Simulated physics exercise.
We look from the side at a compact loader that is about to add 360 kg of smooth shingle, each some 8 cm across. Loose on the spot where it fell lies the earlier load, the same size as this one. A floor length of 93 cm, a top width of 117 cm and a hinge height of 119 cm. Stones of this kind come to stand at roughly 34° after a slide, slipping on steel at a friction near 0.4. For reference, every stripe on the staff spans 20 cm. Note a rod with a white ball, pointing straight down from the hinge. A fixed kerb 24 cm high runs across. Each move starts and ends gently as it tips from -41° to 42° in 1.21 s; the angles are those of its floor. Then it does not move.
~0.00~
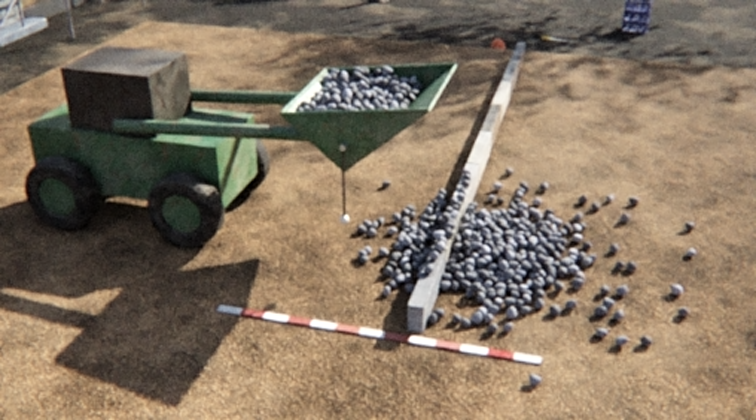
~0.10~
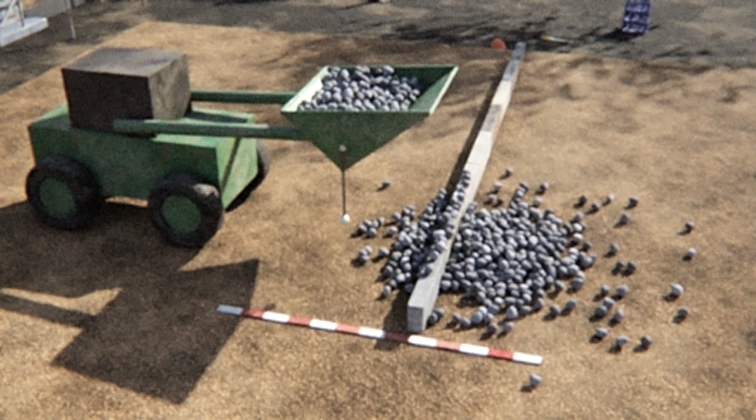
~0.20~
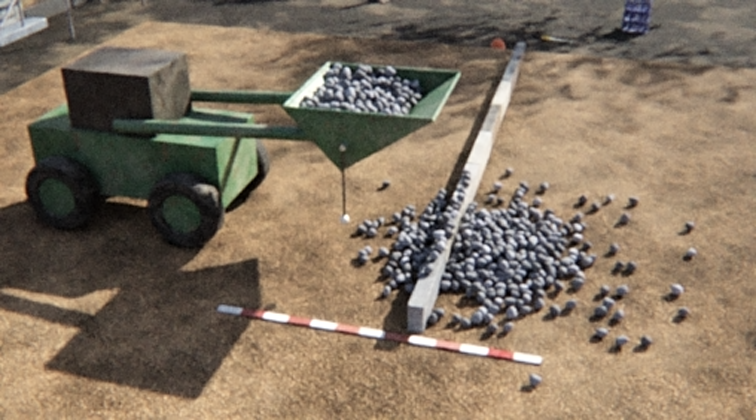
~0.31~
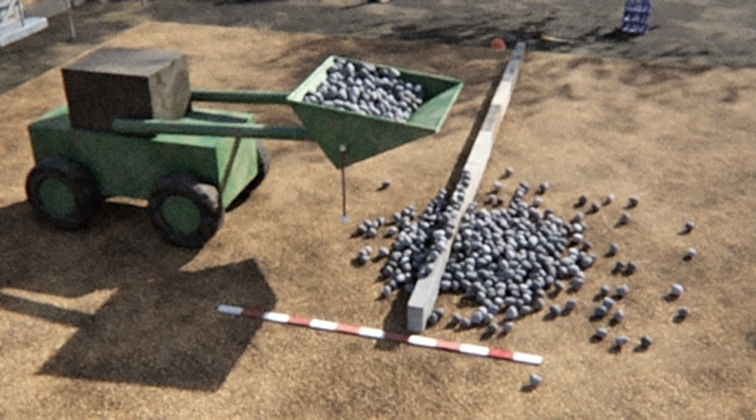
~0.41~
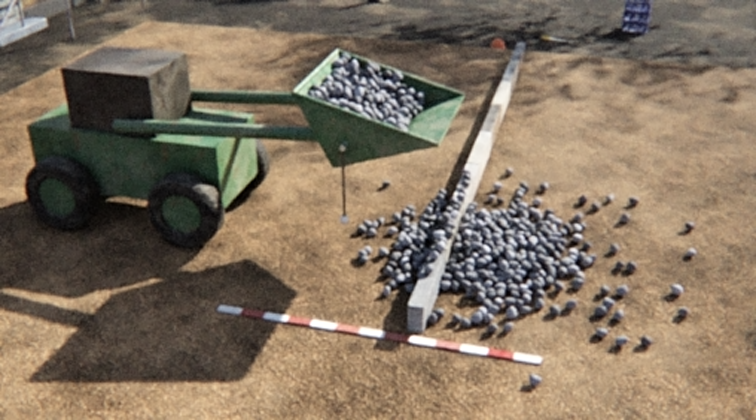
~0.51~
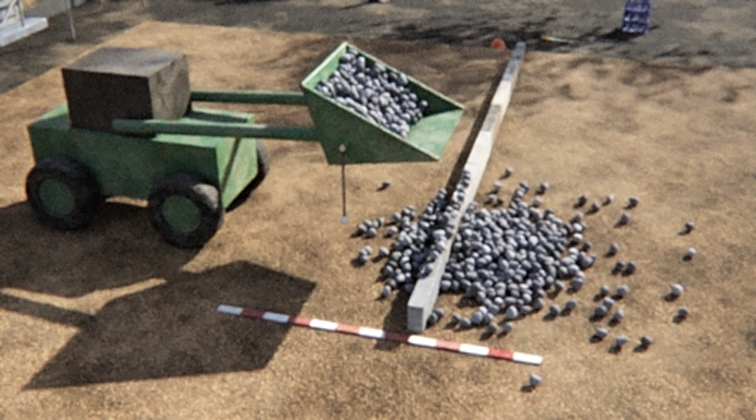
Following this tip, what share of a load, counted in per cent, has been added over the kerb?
48 per cent, roughly.
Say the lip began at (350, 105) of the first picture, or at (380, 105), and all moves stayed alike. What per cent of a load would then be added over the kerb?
I'd guess close to 0 per cent first and close to 0 per cent second.
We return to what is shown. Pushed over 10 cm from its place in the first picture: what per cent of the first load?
I'd say roughly 10 per cent of them.
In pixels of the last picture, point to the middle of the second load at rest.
Centre: Approx. (444, 237).
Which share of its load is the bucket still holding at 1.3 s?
Close to 45 in a hundred.
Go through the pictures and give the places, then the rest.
Lip at (429, 110), floor tilted -41°, highest stones at (369, 78). The earlier load is highest near (451, 212), 30 cm above ground level, 24 % on this side of the kerb, 76 % over the kerb, in the first frame.
Lip at (430, 113), floor tilted -39°, highest stones at (364, 78); the stones move at 0.1 m/s on average, in the second frame.
The bucket is at -35°, its lip at (433, 120); the top of the load is at (360, 74); the stones move at 0.2 m/s on average, in the third frame.
The bucket is at -28°, its lip at (437, 131); the top of the load is at (351, 70); the stones move at 0.3 m/s on average, in the fourth frame.
The bucket is at -19°, its lip at (439, 145); the top of the load is at (346, 68); the stones move at 0.4 m/s on average, in the fifth frame.
Lip at (438, 160), floor tilted -9°, highest stones at (349, 64); the stones move at 0.4 m/s on average, in the sixth frame.
After 0.9 s the floor is at 29°; in per cent of one load, 100 in the bucket, 24 on this side of the kerb, 76 over the kerb; the foremost stones are at (659, 259).
After 1.3 s the floor is at 42°; in per cent of one load, 45 in the bucket, 71 on this side of the kerb, 85 over the kerb; the foremost stones are at (659, 259).
After 1.7 s the floor is at 42°; in per cent of one load, 3 in the bucket, 84 on this side of the kerb, 113 over the kerb; the foremost stones are at (659, 259).
After 4.4 s the floor is at 42°; in per cent of one load, 0 in the bucket, 76 on this side of the kerb, 124 over the kerb; the foremost stones are at (659, 259). Net gain over the kerb, 48.
